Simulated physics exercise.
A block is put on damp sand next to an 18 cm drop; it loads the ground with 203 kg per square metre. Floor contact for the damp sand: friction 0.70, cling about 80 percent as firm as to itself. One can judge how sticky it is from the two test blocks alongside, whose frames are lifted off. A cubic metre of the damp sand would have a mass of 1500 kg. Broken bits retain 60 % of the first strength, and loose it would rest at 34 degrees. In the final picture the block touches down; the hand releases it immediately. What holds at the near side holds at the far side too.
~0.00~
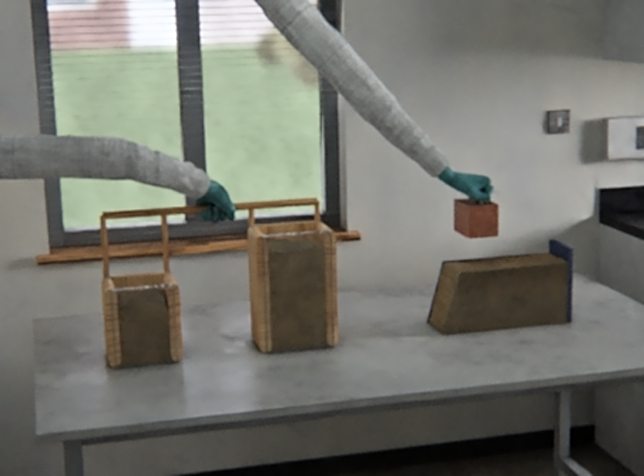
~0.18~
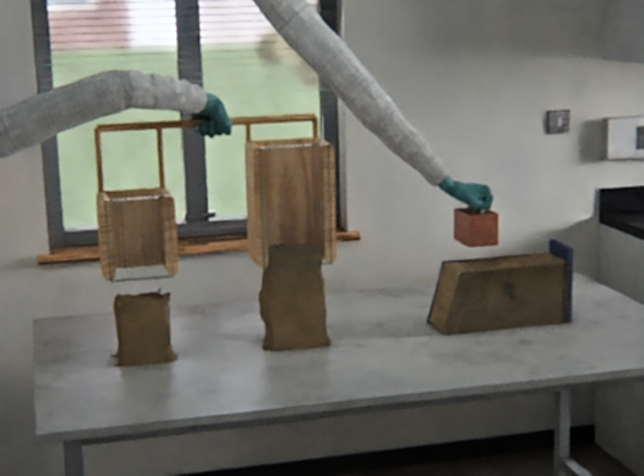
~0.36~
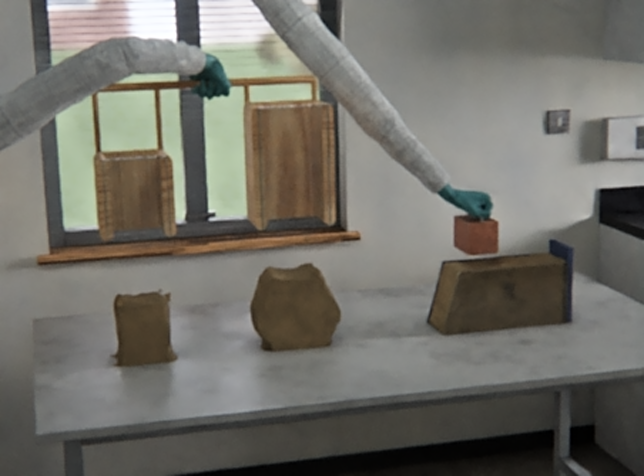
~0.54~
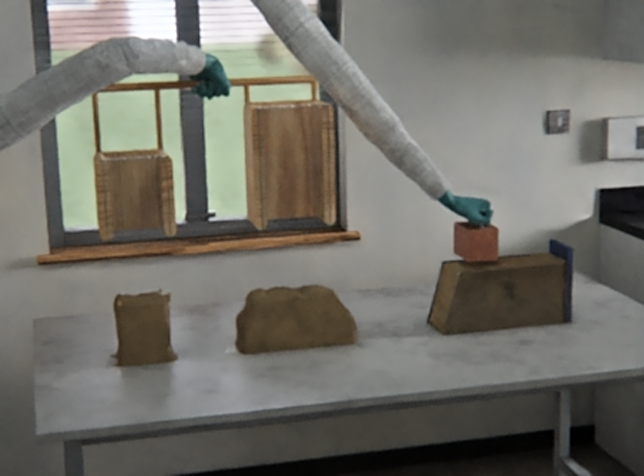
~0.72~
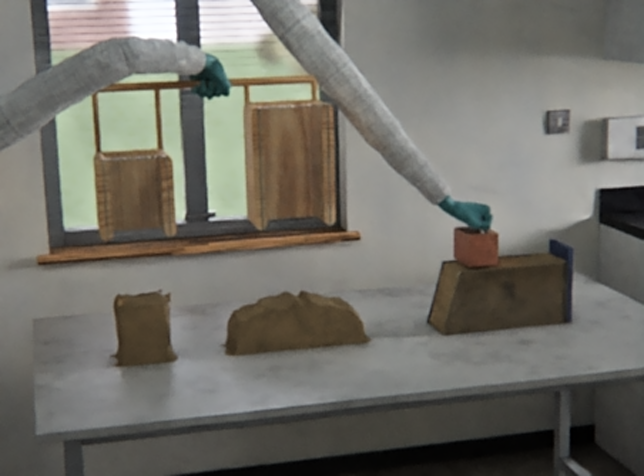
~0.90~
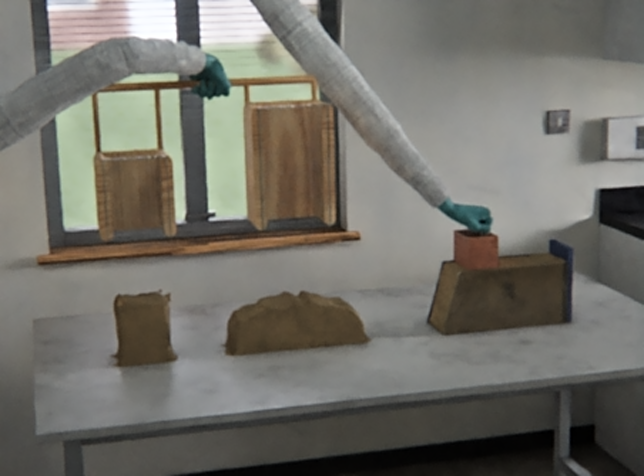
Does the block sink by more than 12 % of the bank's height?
Yes.
After 1.04 s, the block is down by 4 % of the bank's height and stands upright.
After 1.20 s, the block is down by 11 % of the bank's height and stands upright.
After 1.37 s, the block is down by 23 % of the bank's height and leans 3 degrees.
After 1.53 s, the block is down by 34 % of the bank's height and leans 8 degrees.
After 2.70 s, the block is down by 50 % of the bank's height and leans 22 degrees.
